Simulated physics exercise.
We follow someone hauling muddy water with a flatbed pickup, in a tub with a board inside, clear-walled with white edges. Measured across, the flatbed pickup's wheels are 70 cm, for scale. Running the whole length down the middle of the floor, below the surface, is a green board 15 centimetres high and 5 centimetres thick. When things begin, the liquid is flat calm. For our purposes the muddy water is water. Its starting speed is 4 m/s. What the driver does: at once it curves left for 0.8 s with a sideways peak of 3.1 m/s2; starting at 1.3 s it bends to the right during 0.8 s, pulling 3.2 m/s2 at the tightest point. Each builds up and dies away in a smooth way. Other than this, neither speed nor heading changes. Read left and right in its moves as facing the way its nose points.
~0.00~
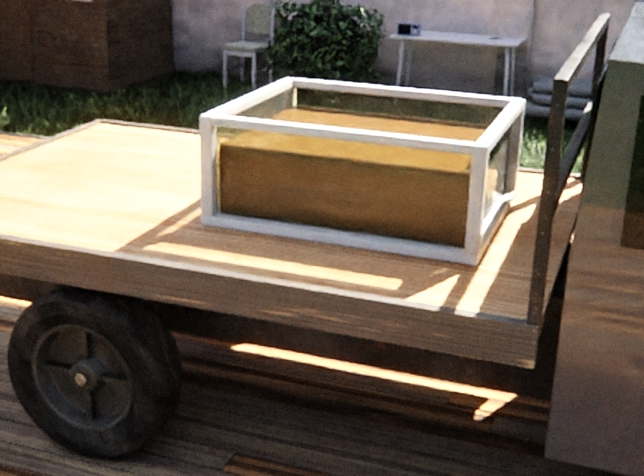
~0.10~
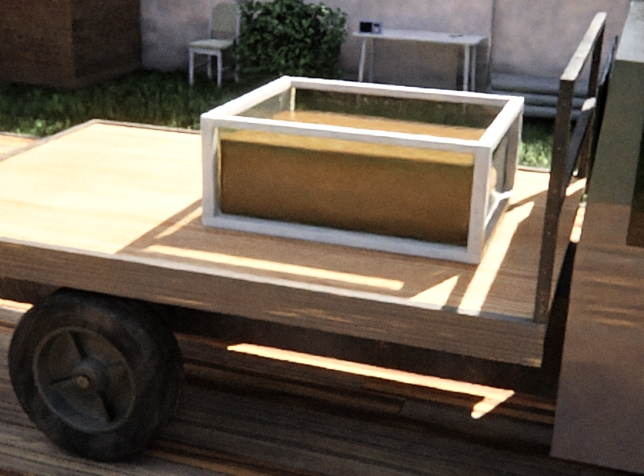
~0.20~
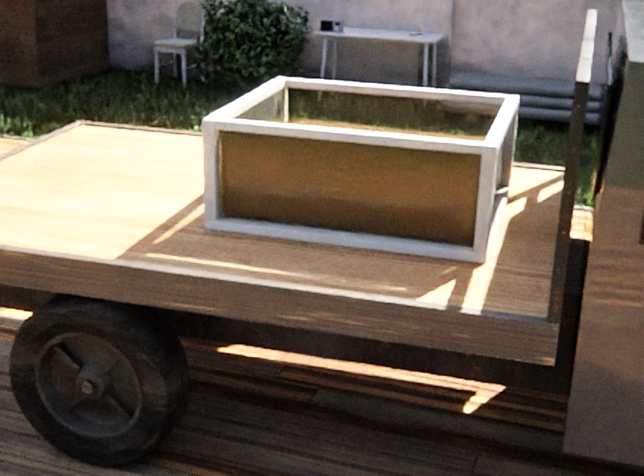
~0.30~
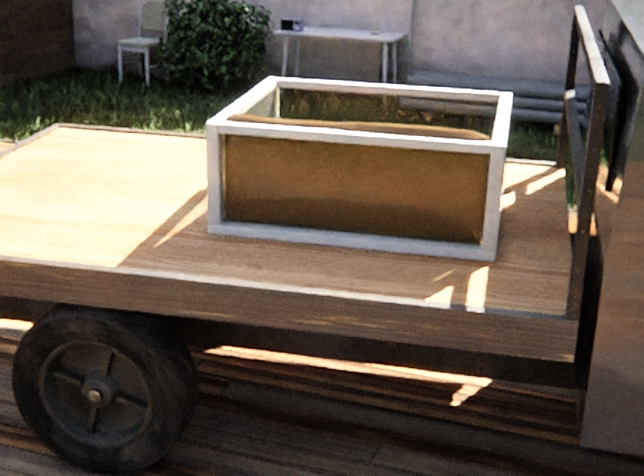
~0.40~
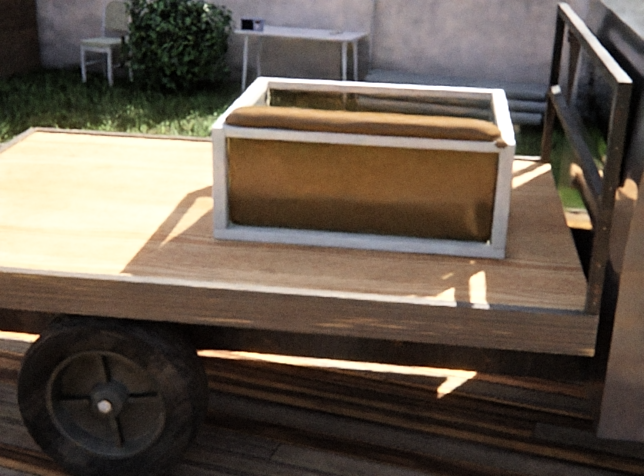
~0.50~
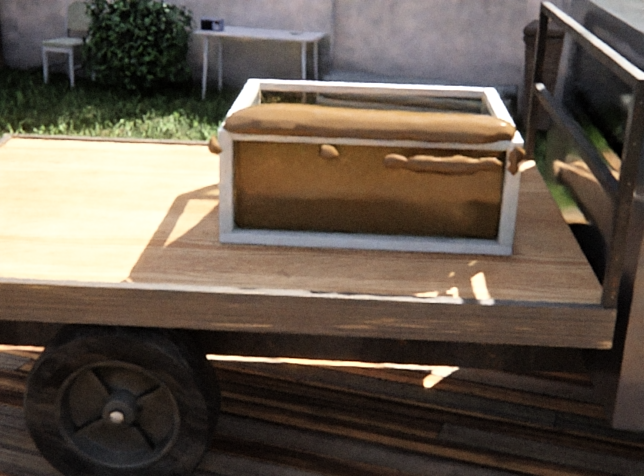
Muddy brown water lies level in a clear-walled, white-edged tub on a wooden flatbed, then climbs the near wall as the truck bed swings around and the yard behind slides left. The water swells into a thick ridge along the near rim, and finally blobs push over the edge and corners.
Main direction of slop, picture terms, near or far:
Near.
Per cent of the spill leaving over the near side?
Spill fraction there: Roughly 70 per cent.
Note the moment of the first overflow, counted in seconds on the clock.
That comes at some 0.6 s.
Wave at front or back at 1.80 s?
Rear end.
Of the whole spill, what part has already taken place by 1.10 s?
About 70 percent, give or take.
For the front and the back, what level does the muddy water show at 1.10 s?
Approx. 34 cm front, approx. 28 cm back.
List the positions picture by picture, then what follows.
The muddy water reaches (457, 164) at the front end; it reaches (243, 139) at the back end; no slope yet; the front is on the right, levels are read along the near wall; a wheel hub at (76, 384), in the first frame.
The muddy water reaches (460, 154) at the front end; it reaches (244, 139) at the back end; it is heaped 3° towards the near side, in the second frame.
It is heaped 11° towards the near side, in the third frame.
The muddy water reaches (472, 131) at the front end; it reaches (247, 114) at the back end; it is heaped 19° towards the near side, in the fourth frame.
The muddy water reaches (480, 117) at the front end; it reaches (251, 107) at the back end; it is heaped 25° towards the near side, in the fifth frame.
The muddy water reaches (488, 103) at the front end; it reaches (256, 102) at the back end; it is heaped 29° towards the near side; a wheel hub at (115, 423), in the sixth frame.
After 1.10 s it stands 28 cm high behind and 33 cm in front; 6 per cent has gone over the near side, a little elsewhere.
After 1.80 s it stands 30 cm high behind and 26 cm in front; 7 per cent has gone over the near side, a little elsewhere.
After 2.60 s it stands 24 cm high behind and 30 cm in front; 8 per cent has gone over the near side, a little elsewhere.
After 5.09 s 9 per cent has gone mostly over the near side, some over the far side; the far side has passed 2 per cent and the near side 6.
